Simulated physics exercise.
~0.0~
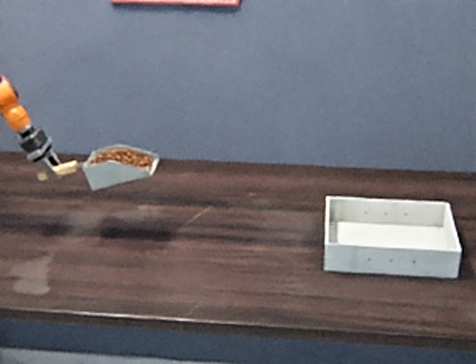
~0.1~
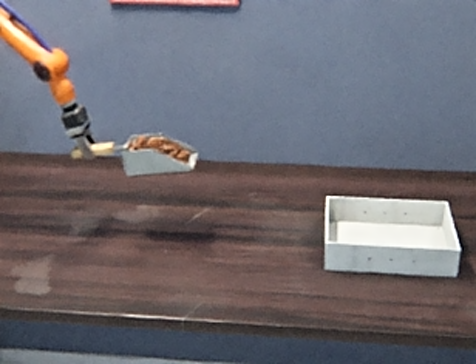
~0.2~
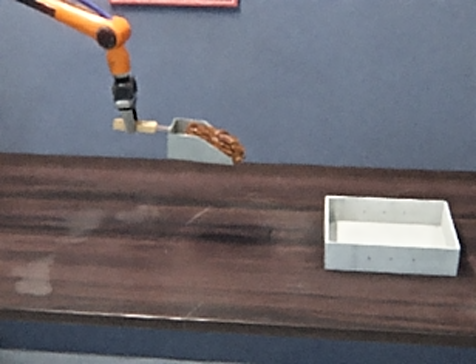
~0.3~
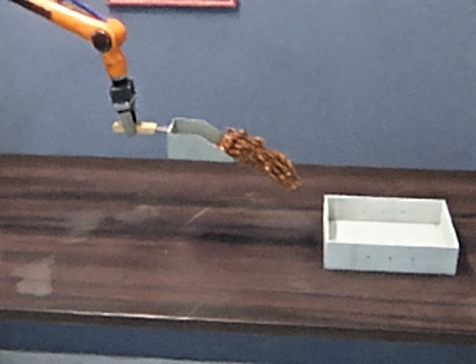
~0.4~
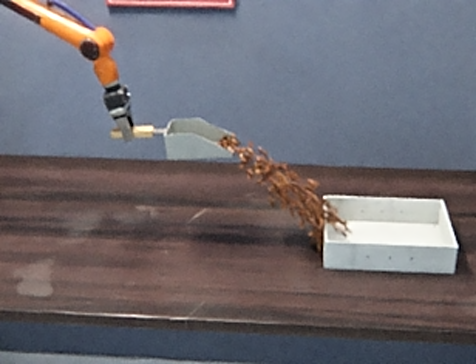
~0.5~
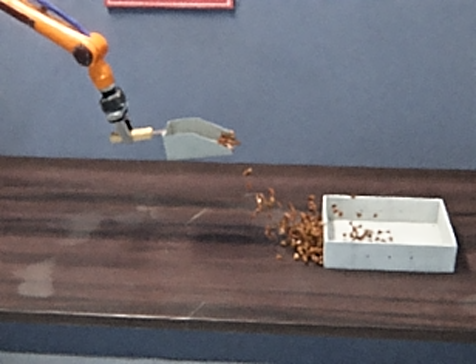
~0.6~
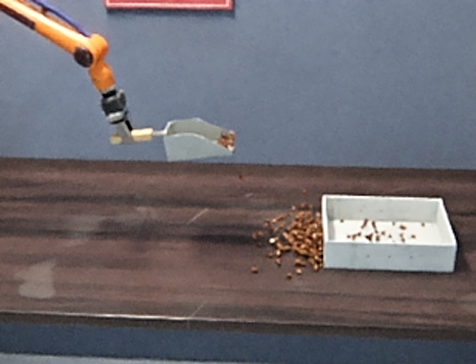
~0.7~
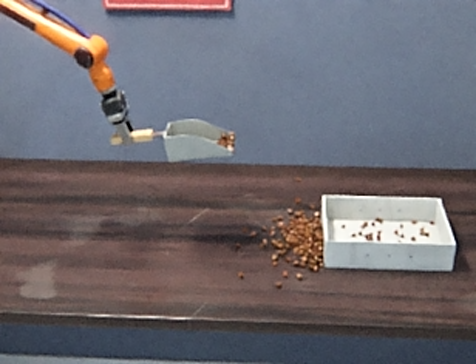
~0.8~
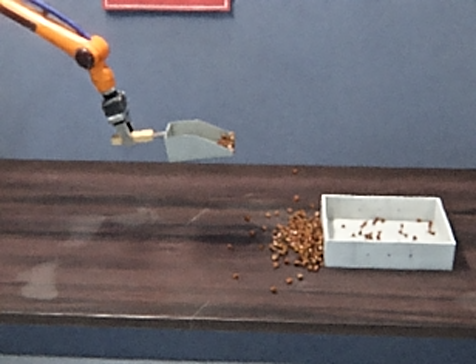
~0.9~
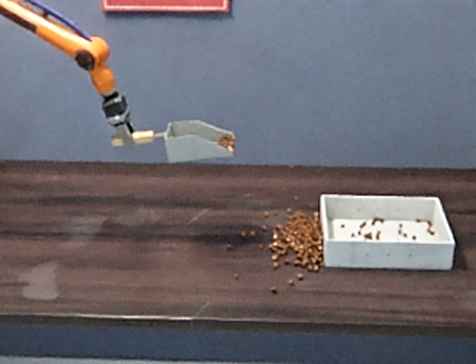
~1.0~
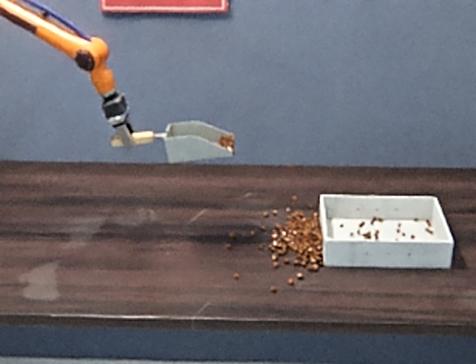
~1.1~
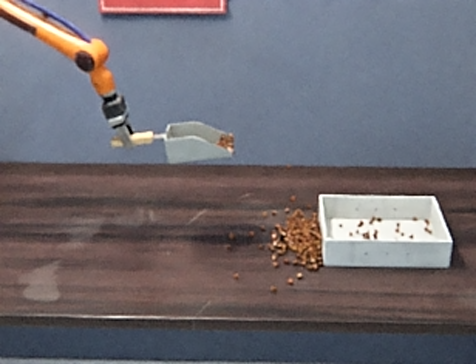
Orange robot arm swinging a scoop right and tipping out brown pellets, most piling on the table beside a white bin, some landing inside.
